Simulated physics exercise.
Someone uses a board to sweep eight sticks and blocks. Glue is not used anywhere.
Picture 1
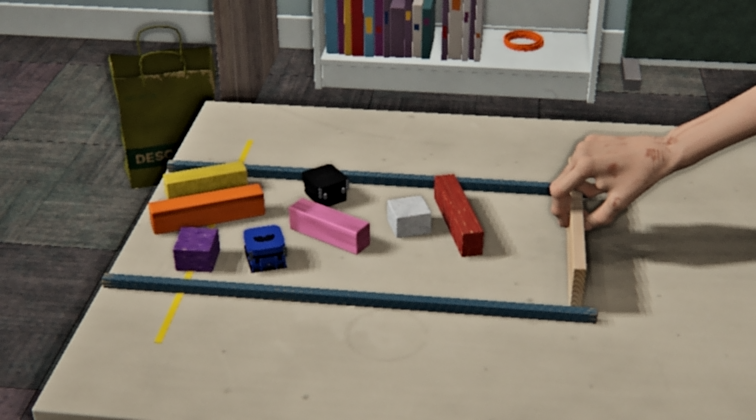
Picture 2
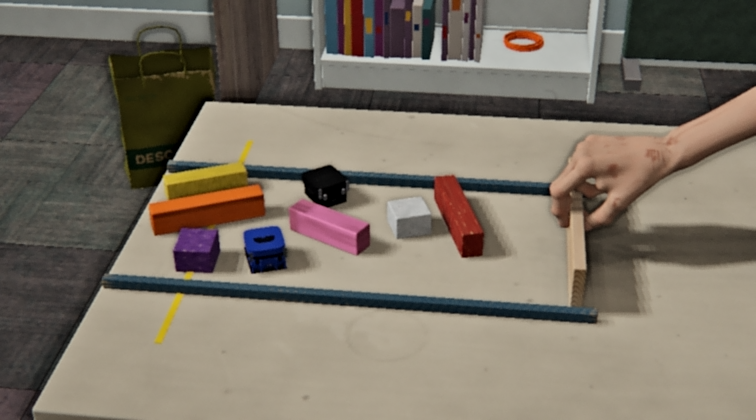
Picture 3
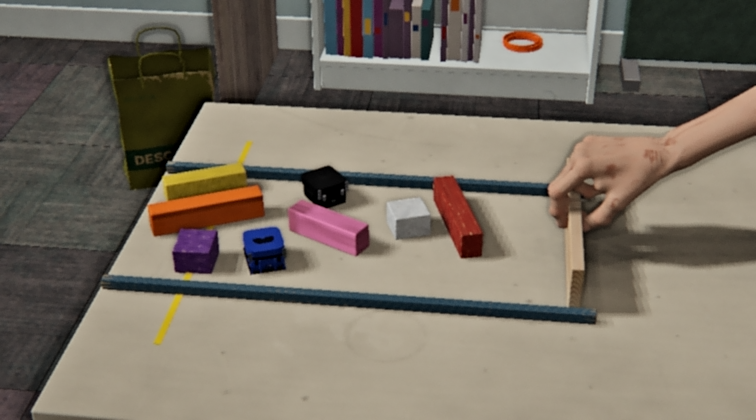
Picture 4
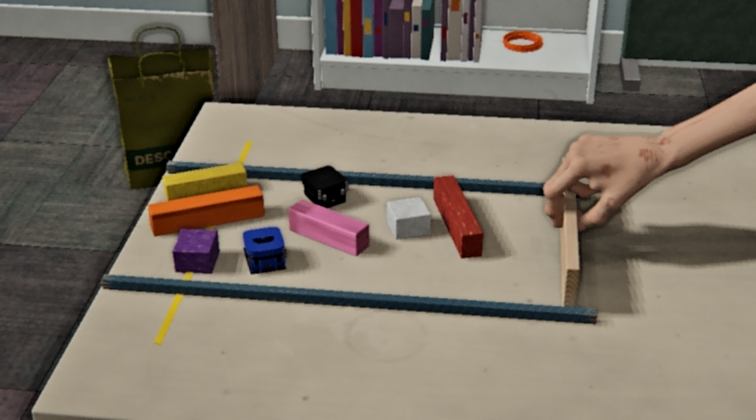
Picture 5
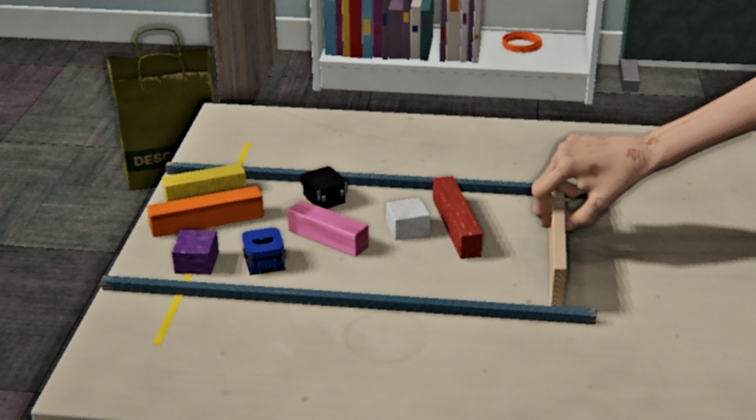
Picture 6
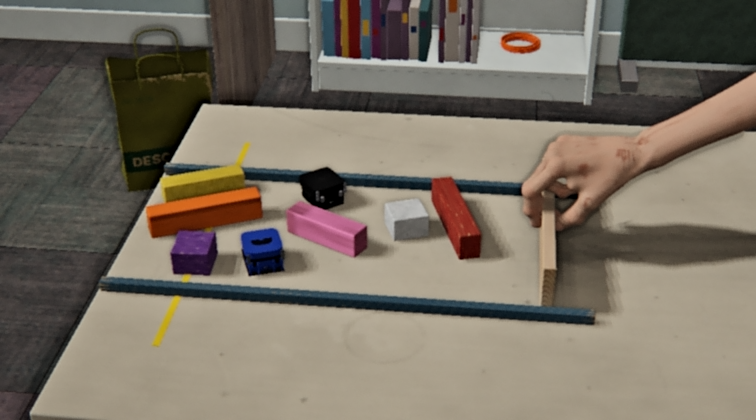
The footage shows eight colored sticks and blocks lying between two dark rails on a table, near a yellow tape line. A hand at the right holds an upright wooden board still, then slides it slightly left without touching them.
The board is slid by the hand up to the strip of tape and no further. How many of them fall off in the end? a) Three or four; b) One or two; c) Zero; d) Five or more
b, one or two.
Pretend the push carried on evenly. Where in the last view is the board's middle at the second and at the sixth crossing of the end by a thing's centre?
The middle sits near (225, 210) at the first moment and near (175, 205) at the second.
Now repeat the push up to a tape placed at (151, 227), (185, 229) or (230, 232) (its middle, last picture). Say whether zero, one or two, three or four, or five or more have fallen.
Falls: More than four; three or four; none.
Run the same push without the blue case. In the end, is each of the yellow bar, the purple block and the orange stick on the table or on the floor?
Taking them one by one, the yellow bar drops away, the purple block holds its spot and the orange stick drops away.
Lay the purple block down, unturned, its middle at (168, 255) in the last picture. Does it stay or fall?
From that start it hangs on.
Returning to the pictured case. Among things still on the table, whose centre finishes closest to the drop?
Purple block.
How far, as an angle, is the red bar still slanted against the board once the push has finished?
Close to 0°.
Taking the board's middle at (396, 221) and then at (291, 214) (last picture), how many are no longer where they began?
At the first place 2, at the second 6.
Early on, none off yet; yellow bar at rest near (203, 185); orange stick at rest near (205, 212); purple block at rest near (194, 253).
A while later, none off yet; yellow bar travelled a little near (178, 184); orange stick travelled a little near (168, 206); purple block moving near (185, 253).
Finally, the number that fall off is one or two; lost, orange stick and yellow bar.
